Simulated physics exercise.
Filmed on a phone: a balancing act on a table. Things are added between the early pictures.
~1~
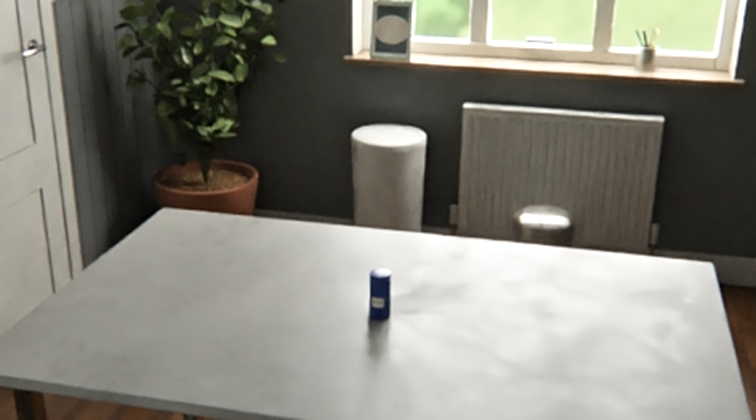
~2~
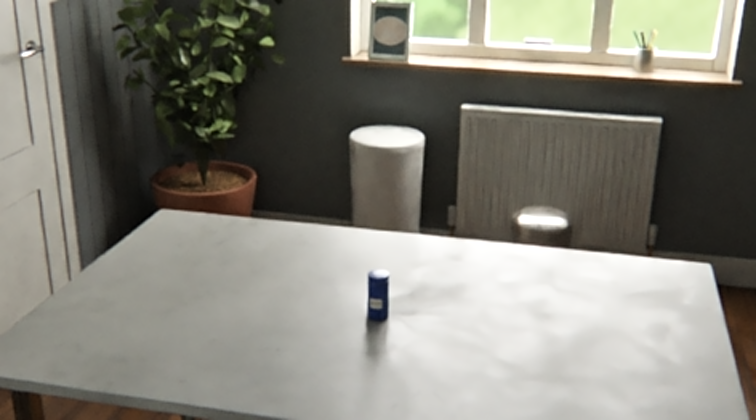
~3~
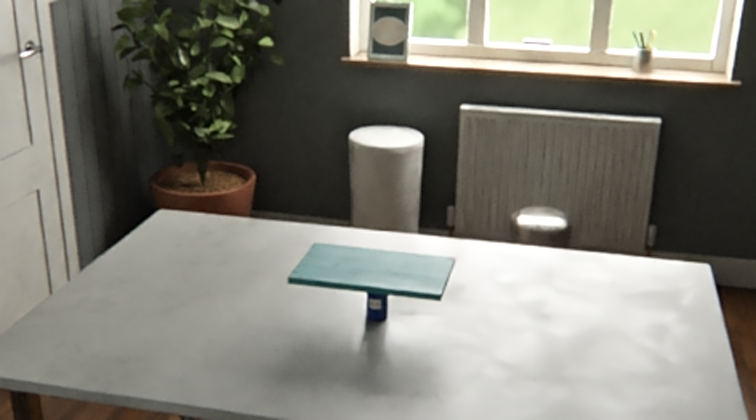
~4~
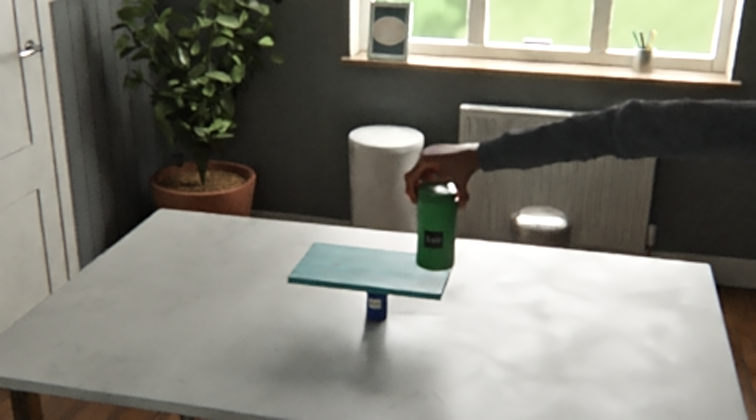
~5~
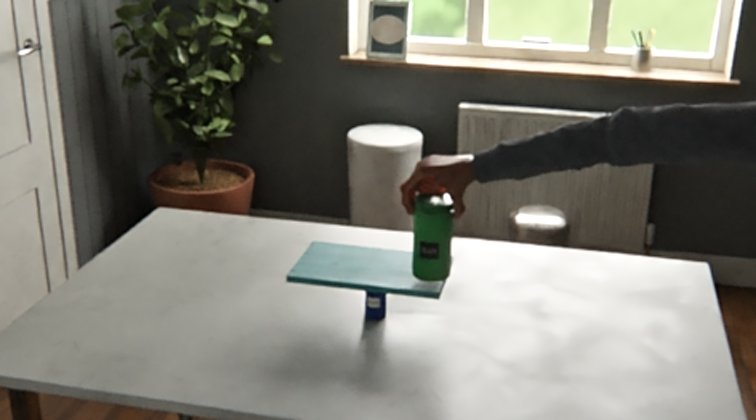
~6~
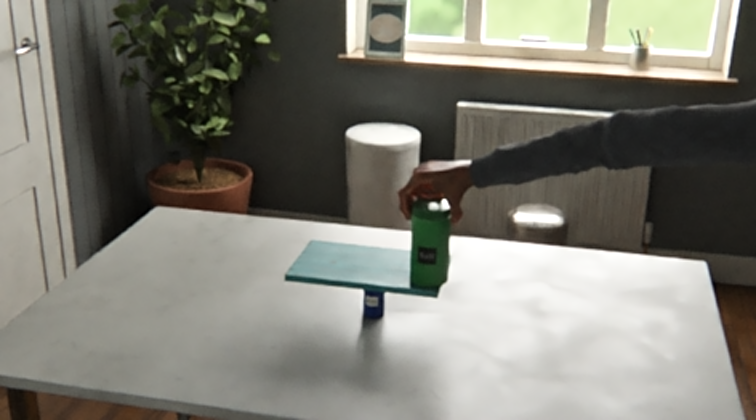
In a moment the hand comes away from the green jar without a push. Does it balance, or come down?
Outcome: The stack comes apart.
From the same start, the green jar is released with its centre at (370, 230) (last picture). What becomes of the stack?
Then it stays up.
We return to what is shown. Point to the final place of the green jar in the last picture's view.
Around (483, 323).
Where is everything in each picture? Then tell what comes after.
In the first picture, the last thing is not in view yet; blue shaker (380, 294).
In the second picture, the last thing is not in view yet; blue shaker (378, 295).
In the third picture, the last thing is not in view yet; blue shaker (377, 295).
The fourth picture shows coming down; green jar (437, 226); blue shaker (377, 295).
The fifth picture shows coming down; green jar (433, 237); blue shaker (376, 294).
The sixth picture shows in place under the hand; green jar (430, 242); blue shaker (374, 293).
Then, 0.30 s later than the last frame, green jar now fallen; turquoise board tilted by 25°.
Then, 0.50 s later than the last frame, turquoise board tilted by 48°.
Then, 0.90 s later than the last frame, turquoise board on its side.
When it is over, fallen, green jar; lying over in the stack, turquoise board; blue shaker as before. End places, in pixels of the last picture, green jar near (483, 324). The stack gives way.
